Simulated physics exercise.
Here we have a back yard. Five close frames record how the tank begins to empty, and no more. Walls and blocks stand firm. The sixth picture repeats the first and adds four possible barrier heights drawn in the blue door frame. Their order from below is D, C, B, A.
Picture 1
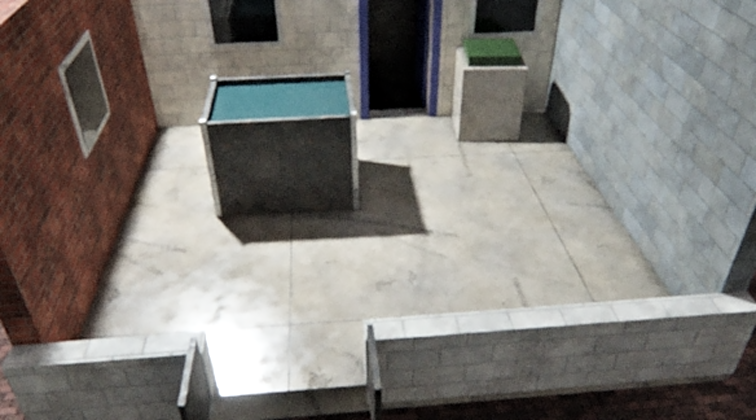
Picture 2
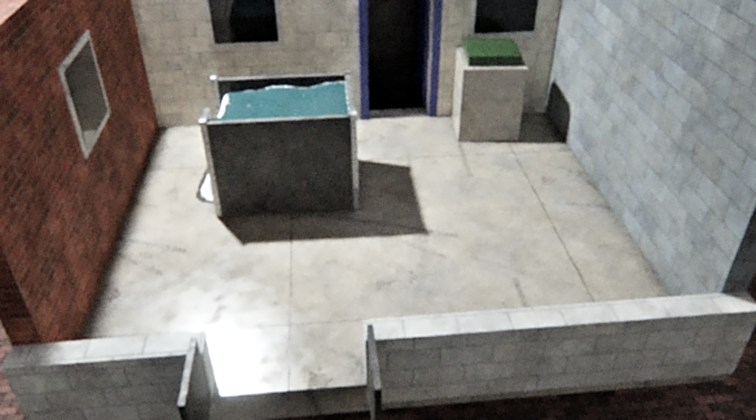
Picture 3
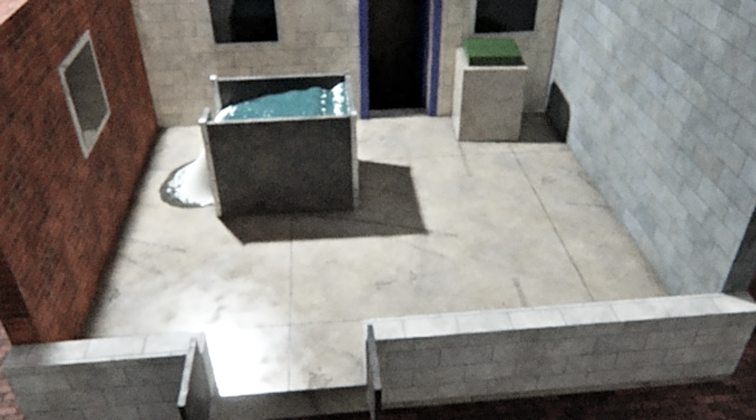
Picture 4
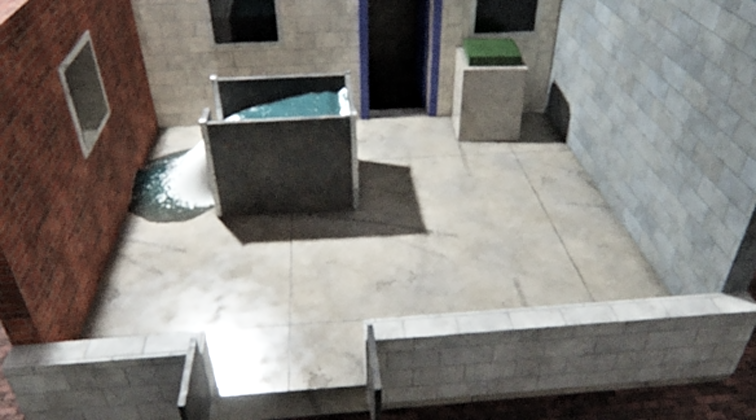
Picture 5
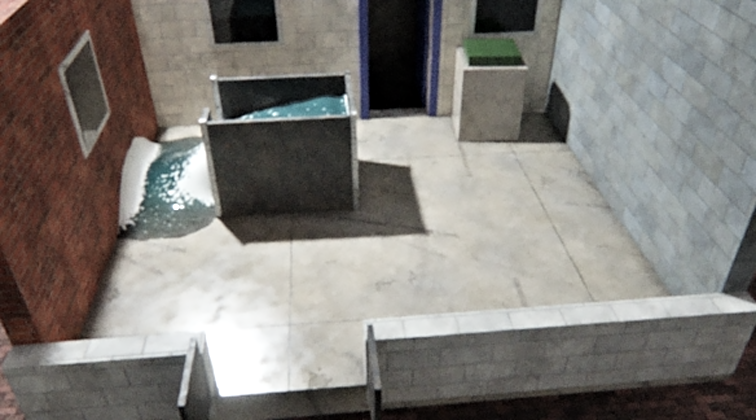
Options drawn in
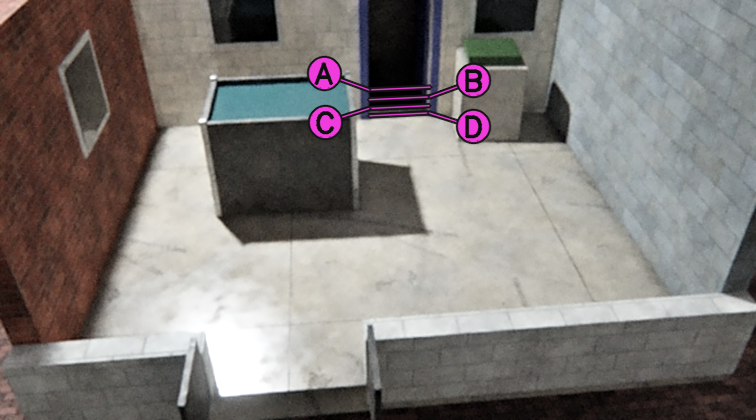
Back yard with a tank of blue-green water pouring out its left side, spreading across the pale ground and reaching the brick wall.
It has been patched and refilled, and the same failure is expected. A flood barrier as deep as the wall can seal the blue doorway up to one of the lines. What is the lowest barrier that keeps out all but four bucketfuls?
Mark C.
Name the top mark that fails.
D it is.
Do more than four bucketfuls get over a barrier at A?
No.
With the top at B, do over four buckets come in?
No, not at all.
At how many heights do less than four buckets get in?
Three of them.
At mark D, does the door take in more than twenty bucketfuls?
No, less.
On the marked copy, A at (399, 88); B at (399, 98); C at (399, 107); D at (399, 114); from the bottom up D, C, B, A.
If A is chosen, nothing gets over.
If B is chosen, nothing gets over.
If C is chosen, a splash gets over, under a bucket.
If D is chosen, about 11 bucketfuls get in.
